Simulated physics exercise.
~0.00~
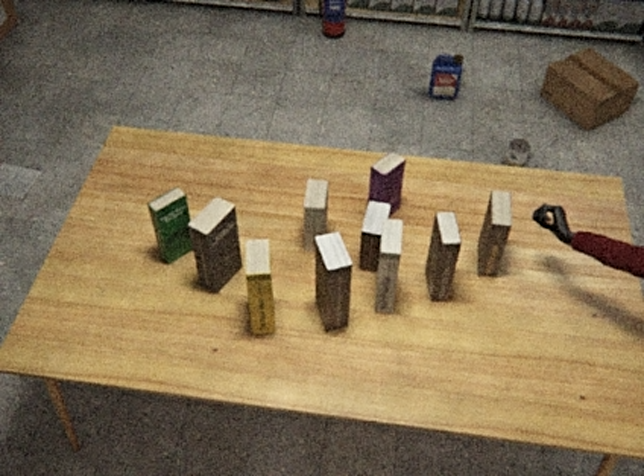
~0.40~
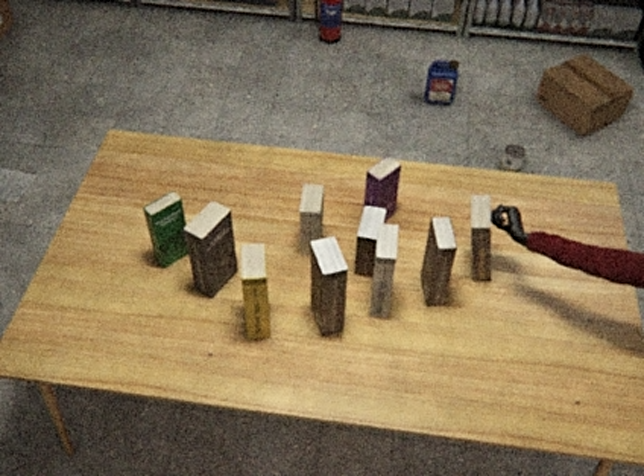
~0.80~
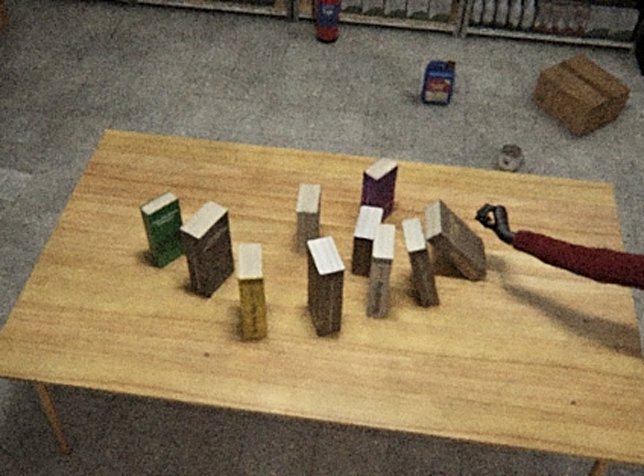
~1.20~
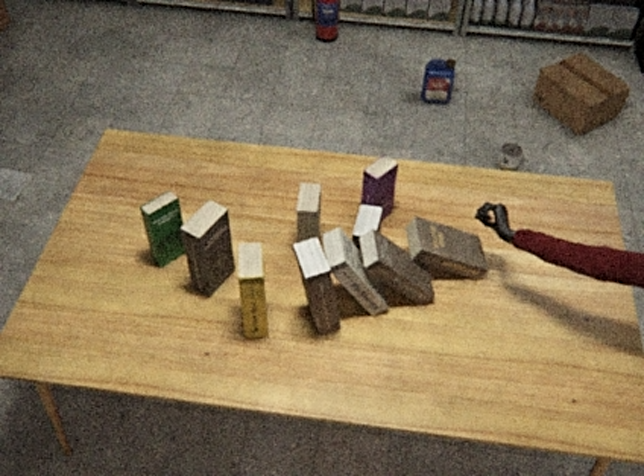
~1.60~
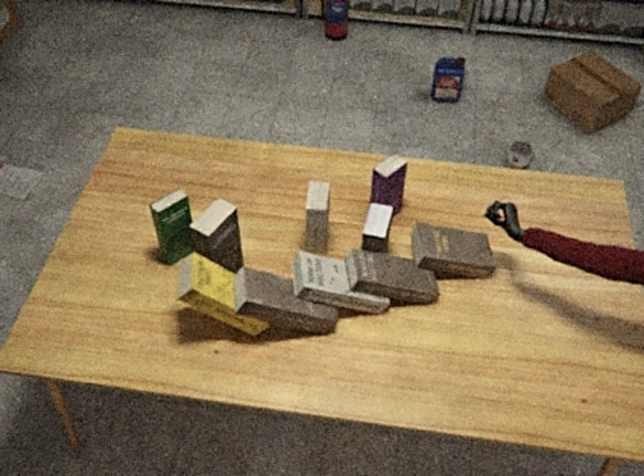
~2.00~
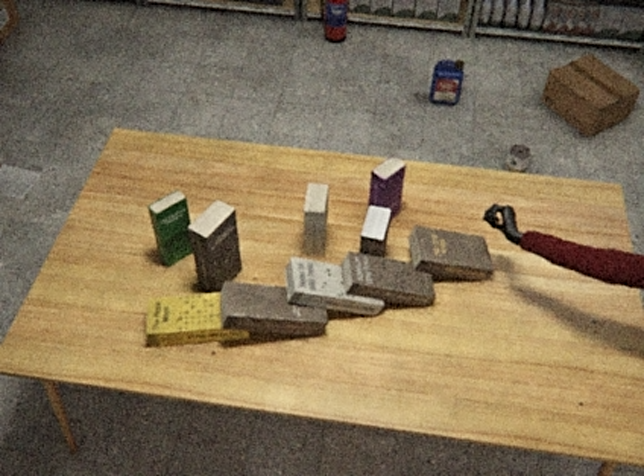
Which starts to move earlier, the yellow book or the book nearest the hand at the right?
The book nearest the hand starts to move first. The yellow book stays upright until the fall has passed along the row to it.
